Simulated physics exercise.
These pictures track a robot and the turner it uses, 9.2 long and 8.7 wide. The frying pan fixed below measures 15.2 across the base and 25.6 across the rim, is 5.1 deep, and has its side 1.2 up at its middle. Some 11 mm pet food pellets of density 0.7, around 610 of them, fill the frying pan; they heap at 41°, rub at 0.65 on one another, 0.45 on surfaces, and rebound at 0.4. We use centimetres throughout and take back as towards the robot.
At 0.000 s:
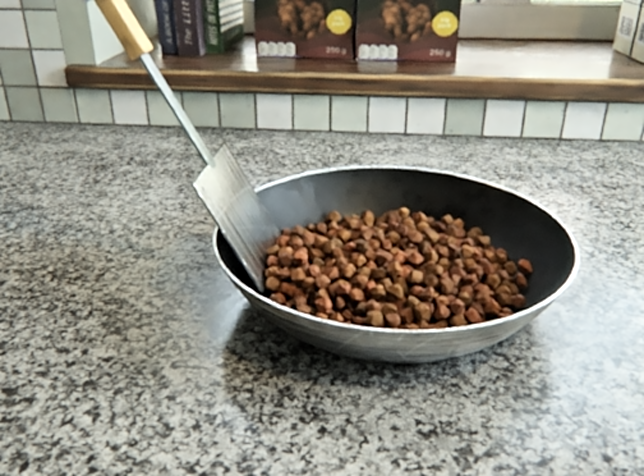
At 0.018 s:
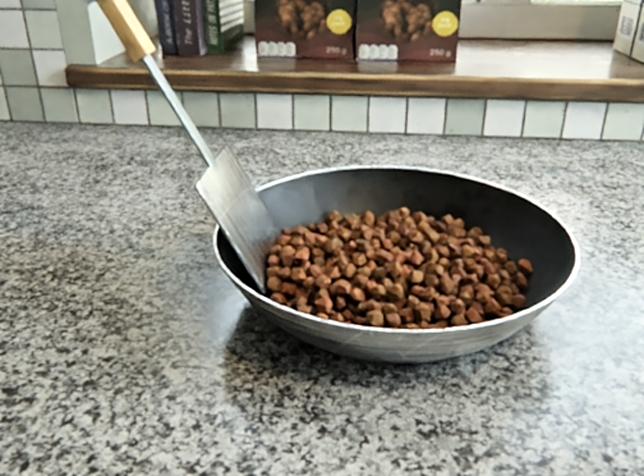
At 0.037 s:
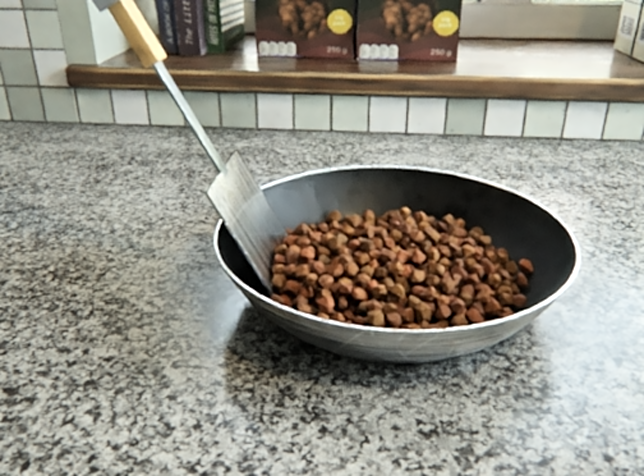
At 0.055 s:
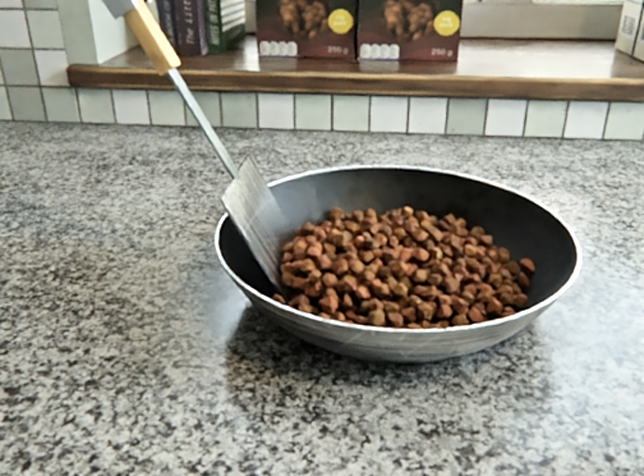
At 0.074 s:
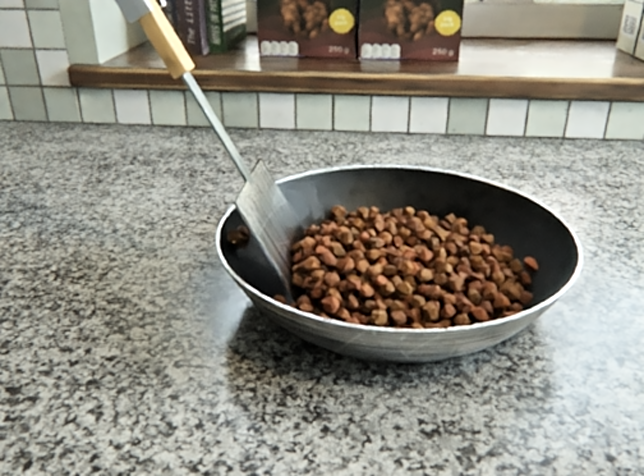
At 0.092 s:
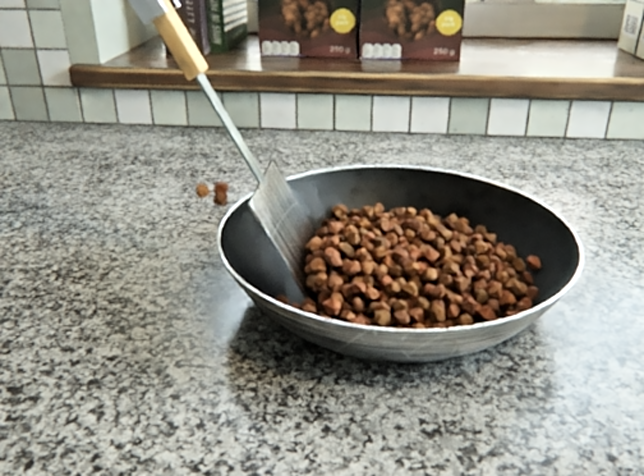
A metal turner with a wooden handle slides rightward through a dark frying pan on a speckled counter, pressing into a heap of small brown chunks. The heap shifts slightly right as the blade advances, then a couple of pieces appear outside the pan, just beyond its left rim.
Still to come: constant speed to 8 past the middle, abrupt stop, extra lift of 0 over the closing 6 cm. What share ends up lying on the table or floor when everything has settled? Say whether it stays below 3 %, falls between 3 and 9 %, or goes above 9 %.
It goes above 9 %.
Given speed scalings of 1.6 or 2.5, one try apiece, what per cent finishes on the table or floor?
The two tries give roughly 25 and 40 in a hundred.
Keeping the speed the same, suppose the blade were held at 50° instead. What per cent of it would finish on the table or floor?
In that case some 15 per cent.
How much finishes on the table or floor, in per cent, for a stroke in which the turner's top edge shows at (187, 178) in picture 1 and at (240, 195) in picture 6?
15 per cent.
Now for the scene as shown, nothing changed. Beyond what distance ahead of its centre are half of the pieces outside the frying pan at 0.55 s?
Roughly 16 centimetres ahead.
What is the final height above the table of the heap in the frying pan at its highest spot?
About 7.0 cm above the table.
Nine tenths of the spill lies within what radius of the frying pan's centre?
Roughly 20 cm.
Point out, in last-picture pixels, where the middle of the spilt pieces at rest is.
Near (617, 300) in the last picture.
By 0.20 s, sloping 62°, highest piece 22 above the table; 603 in the frying pan, 3 on the blade or in flight.
By 0.30 s, sloping 62°, highest piece 26 above the table; 600 in the frying pan, 6 on the blade or in flight.
By 0.55 s, sloping 62°, highest piece 7 above the table; 492 in the frying pan, 102 on the table or floor, 12 on the blade or in flight.
By 1.60 s, sloping 62°, highest piece 7 above the table; 491 in the frying pan, 115 on the table or floor.
Final count, 491 in the frying pan, 115 on the table or floor. That is 19 % on the table or floor.
